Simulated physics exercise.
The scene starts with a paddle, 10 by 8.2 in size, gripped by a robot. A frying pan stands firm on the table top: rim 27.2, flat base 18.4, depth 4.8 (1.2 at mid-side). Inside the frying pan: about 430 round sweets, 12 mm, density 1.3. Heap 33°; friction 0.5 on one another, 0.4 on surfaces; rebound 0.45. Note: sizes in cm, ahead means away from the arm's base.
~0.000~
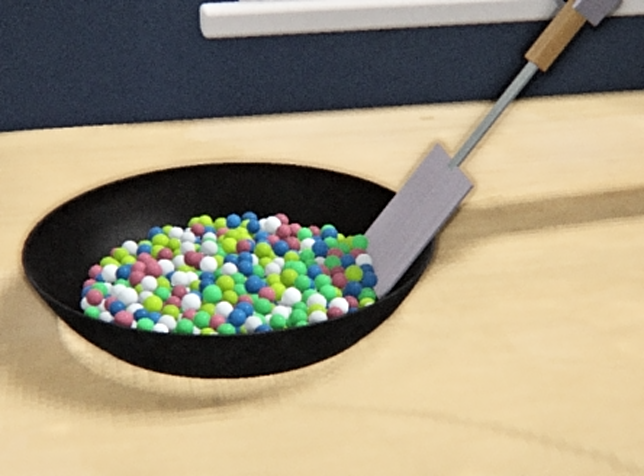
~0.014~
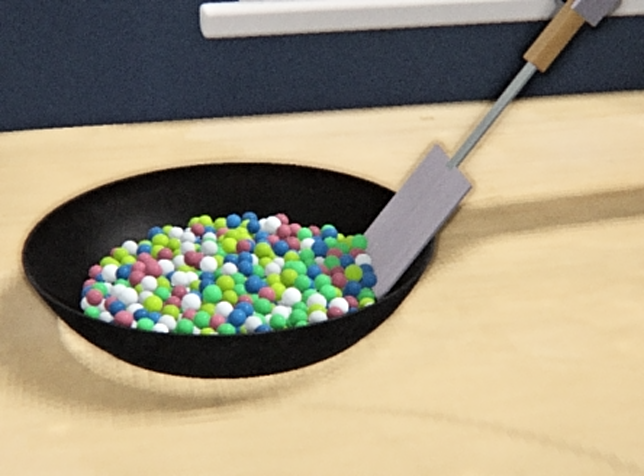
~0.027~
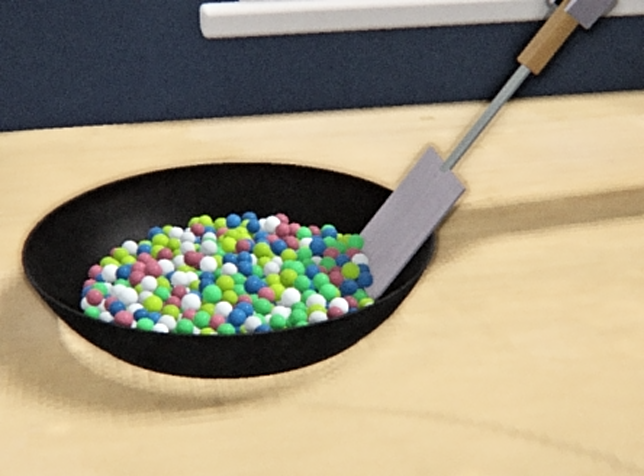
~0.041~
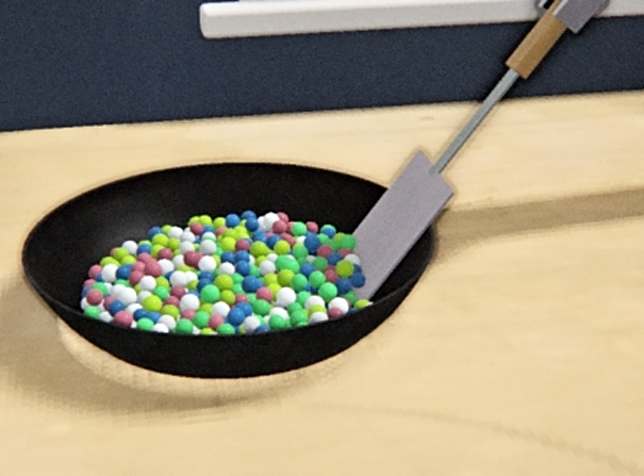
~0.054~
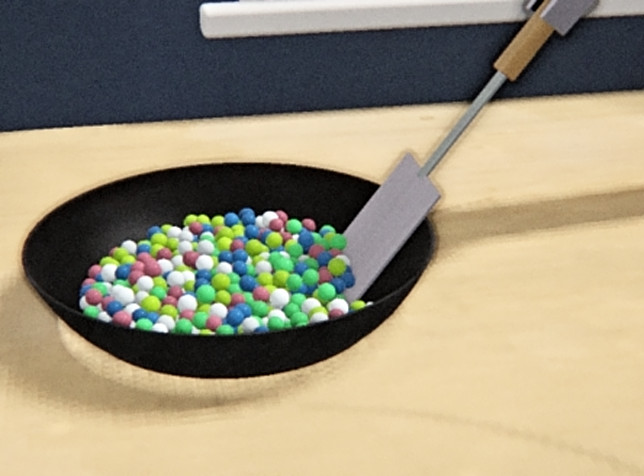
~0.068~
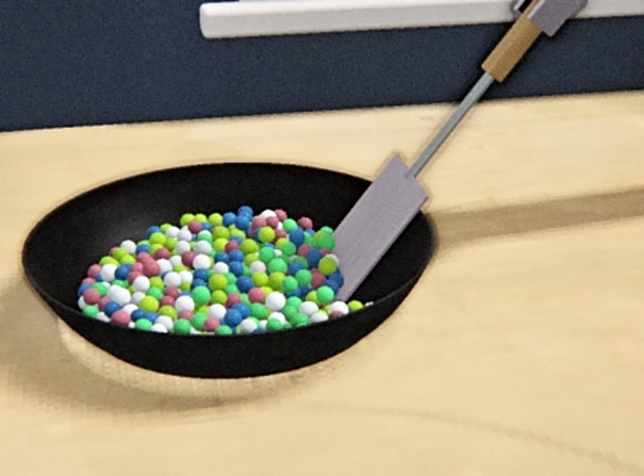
A flat grey paddle, held by a robot gripper at the upper right, rests briefly at the pan's right side, then slides left, pushing the nearby sweets slightly inward and heaping them a little. The black frying pan stays still, filled with round green, blue, white, pink and yellow-green sweets. The setting is a pale wooden table top before a dark blue wall, seen from a fixed, slightly raised viewpoint.
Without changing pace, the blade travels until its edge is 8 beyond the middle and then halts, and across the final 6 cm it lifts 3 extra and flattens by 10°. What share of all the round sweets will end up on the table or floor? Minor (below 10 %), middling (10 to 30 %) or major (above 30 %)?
Minor.
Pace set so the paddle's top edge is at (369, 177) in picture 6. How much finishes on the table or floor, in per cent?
Expect some 20 per cent there.
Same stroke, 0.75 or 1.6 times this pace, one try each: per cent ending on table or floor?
The two tries give roughly 0 and 15 in a hundred.
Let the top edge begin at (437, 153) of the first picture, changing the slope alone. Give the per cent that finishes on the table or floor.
About 0%.
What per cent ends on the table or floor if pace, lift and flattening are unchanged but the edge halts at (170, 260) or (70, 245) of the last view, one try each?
First try about 0 percent, second about 25 percent.
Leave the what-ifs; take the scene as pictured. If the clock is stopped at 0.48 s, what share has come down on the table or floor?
Some 0 per cent of the load.
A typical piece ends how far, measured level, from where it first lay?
Roughly 3 cm.
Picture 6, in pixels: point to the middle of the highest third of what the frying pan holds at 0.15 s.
I'd point to about (212, 266).
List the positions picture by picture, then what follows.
The first picture shows paddle top edge at (455, 163), sloping 52°; upper third of the load around (239, 269), from x 90 to 370, top at y 220; 431 in the frying pan.
The second picture shows paddle top edge at (454, 164), sloping 52°; upper third of the load around (239, 269), from x 90 to 370, top at y 220.
The third picture shows paddle top edge at (448, 166), sloping 52°; upper third of the load around (243, 269), from x 90 to 370, top at y 220.
The fourth picture shows paddle top edge at (436, 170), sloping 52°; upper third of the load around (246, 266), from x 90 to 370, top at y 220.
The fifth picture shows paddle top edge at (424, 173), sloping 52°; upper third of the load around (247, 266), from x 90 to 370, top at y 215.
The sixth picture shows paddle top edge at (412, 174), sloping 52°; upper third of the load around (242, 266), from x 85 to 370, top at y 215; 431 in the frying pan.
By 0.15 s, sloping 52°, highest piece 5 above the table; 431 in the frying pan.
By 0.24 s, sloping 49°, highest piece 6 above the table; 431 in the frying pan.
By 0.48 s, sloping 42°, highest piece 6 above the table; 419 in the frying pan, 9 on the table or floor, 3 on the blade or in flight.
By 1.53 s, sloping 42°, highest piece 5 above the table; 419 in the frying pan, 12 on the table or floor.
Final count, 419 in the frying pan, 12 on the table or floor. That is 3 % on the table or floor.
